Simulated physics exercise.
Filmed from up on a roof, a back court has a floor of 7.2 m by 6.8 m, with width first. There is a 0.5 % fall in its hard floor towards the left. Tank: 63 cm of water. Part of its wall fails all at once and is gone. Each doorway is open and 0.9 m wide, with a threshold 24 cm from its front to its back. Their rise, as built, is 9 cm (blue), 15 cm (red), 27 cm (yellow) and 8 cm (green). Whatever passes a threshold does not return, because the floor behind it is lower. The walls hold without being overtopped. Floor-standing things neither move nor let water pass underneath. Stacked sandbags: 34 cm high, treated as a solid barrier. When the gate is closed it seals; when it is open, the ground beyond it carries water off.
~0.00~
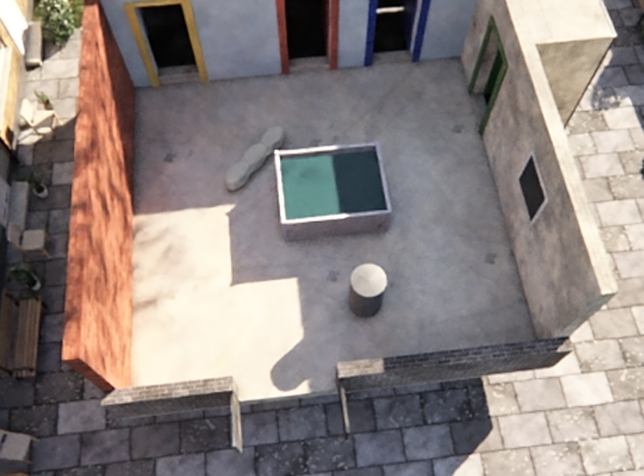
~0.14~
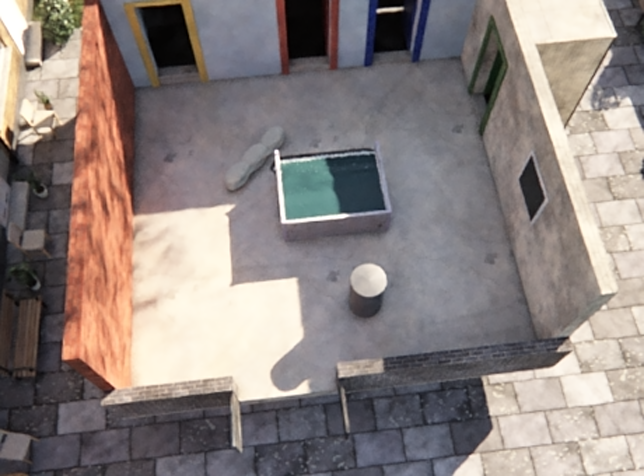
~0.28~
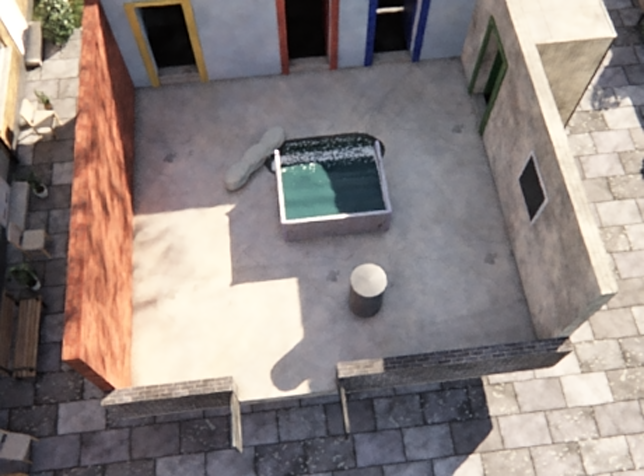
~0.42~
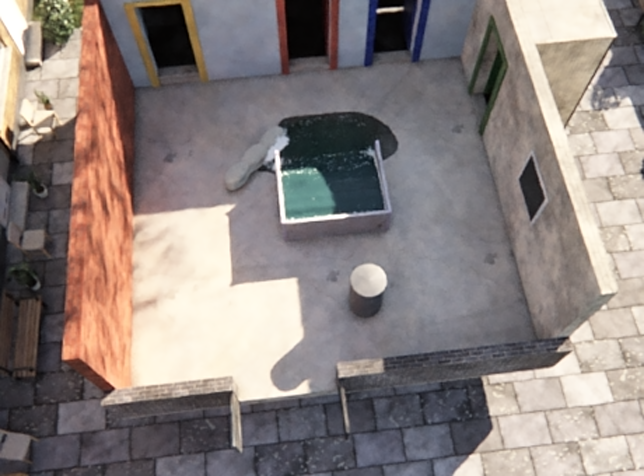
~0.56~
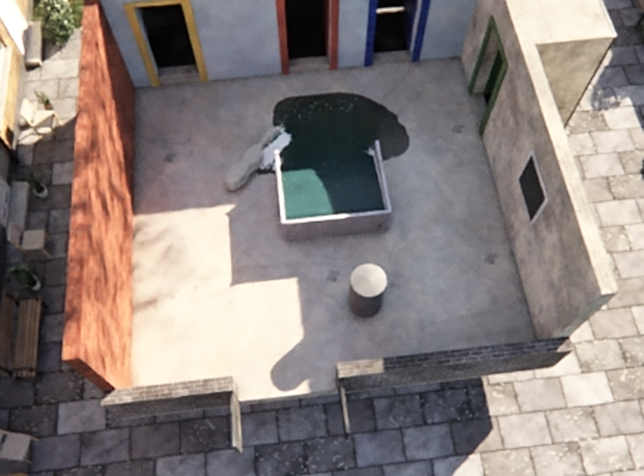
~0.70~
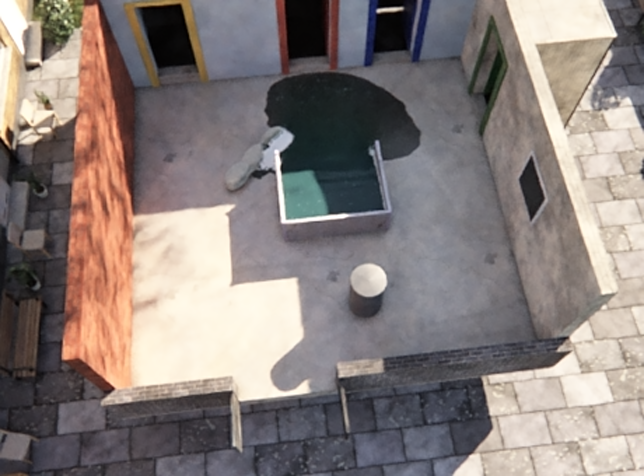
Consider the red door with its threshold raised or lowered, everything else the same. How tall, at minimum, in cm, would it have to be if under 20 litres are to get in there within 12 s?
It would need to be about 32 cm tall.
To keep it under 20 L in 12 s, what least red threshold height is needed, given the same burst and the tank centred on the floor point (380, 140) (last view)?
About 22 cm.
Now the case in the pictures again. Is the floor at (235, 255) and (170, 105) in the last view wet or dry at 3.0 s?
First soaked, then soaked.
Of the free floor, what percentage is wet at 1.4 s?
Approximately 20 % of it.
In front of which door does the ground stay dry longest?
That would be the green door.
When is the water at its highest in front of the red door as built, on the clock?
The depth peaks at about 1.8 seconds.
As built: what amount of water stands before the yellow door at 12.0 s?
Some 4.5 centimetres.
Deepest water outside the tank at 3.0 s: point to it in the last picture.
Around pixel (455, 61).
After 1.4 s water covers 20 % of the floor, deepest (34 cm) near (276, 155); 23 cm at the red door, 71 litres in over its 15 cm threshold.
After 3.0 s water covers 35 % of the floor, deepest (26 cm) near (455, 61); 19 cm at the red door, 213 litres in over its 15 cm threshold.
After 12.0 s water covers 95 % of the floor, deepest (6 cm) near (135, 105); 3 cm at the red door, 220 litres in over its 15 cm threshold.
At the red door as built, the water arrived by 0.8 s and peaked near 34 cm at 1.8 s.
With a threshold of 28 cm, 45 litres would have come in within the 12 s; with 38 cm, 3 litres. So under 20 litres takes about 32 cm.
